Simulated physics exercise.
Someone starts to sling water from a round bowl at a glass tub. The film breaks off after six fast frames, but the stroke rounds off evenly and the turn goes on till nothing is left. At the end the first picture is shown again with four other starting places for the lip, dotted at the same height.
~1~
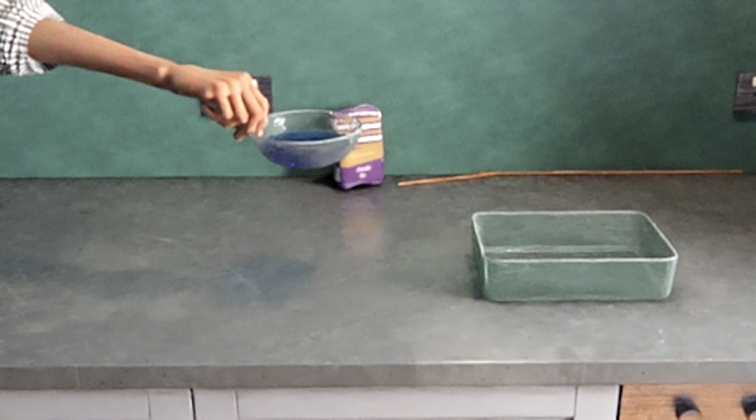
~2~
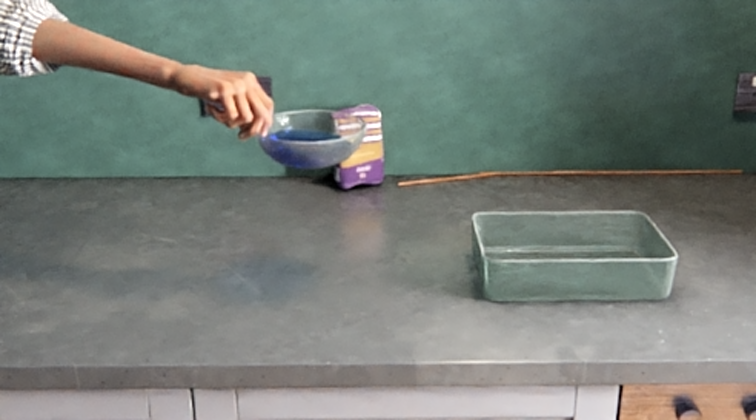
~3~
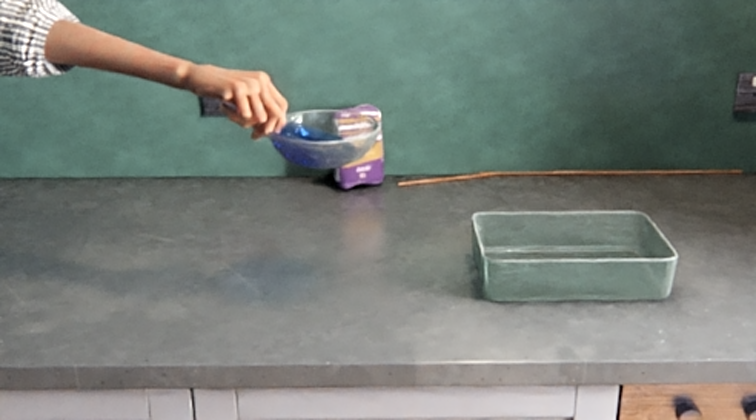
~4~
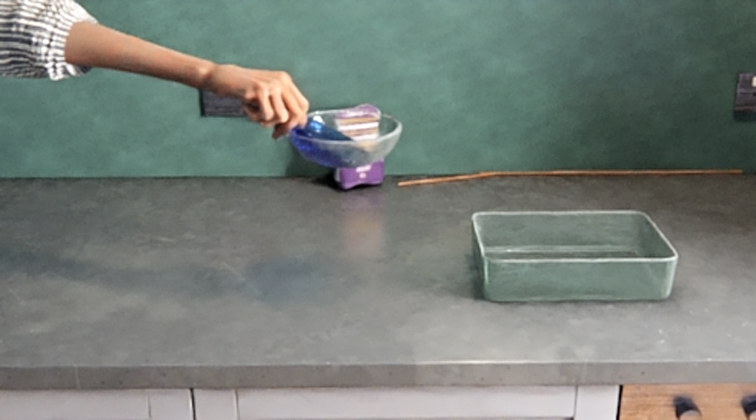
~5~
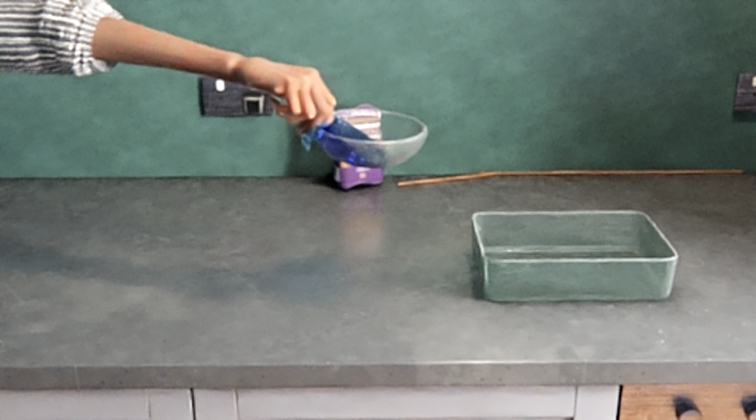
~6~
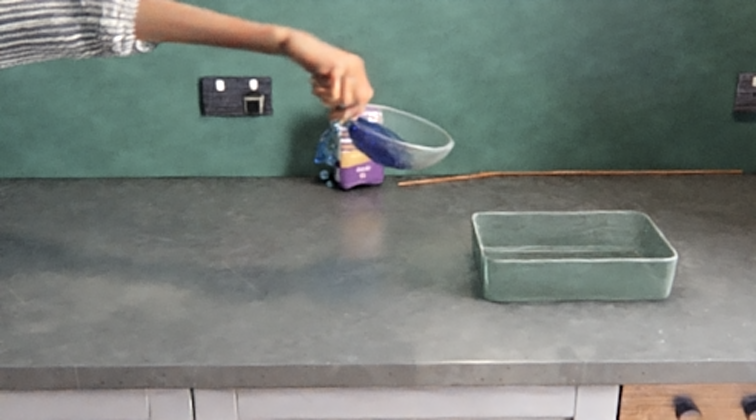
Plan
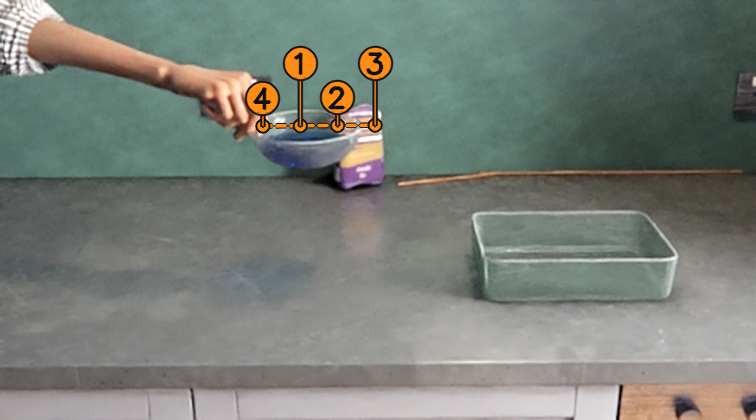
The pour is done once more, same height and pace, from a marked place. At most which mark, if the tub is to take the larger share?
1.
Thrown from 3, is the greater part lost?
No, not at all.
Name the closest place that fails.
Here it is place 4.
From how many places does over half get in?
Three.
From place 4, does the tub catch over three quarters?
No.
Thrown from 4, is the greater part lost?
Yes, it does.
In orange, 1 at (300, 125); 2 at (337, 125); 3 at (375, 125); 4 at (262, 126).
With 1, about 68 % lands in the tub, 23 % falls short and 9 % goes beside or beyond.
With 2, about 69 % lands in the tub, 13 % falls short and 18 % goes beside or beyond.
With 3, about 69 % lands in the tub, 12 % falls short and 18 % goes beside or beyond.
With 4, about 34 % lands in the tub, 61 % falls short and 5 % goes beside or beyond.
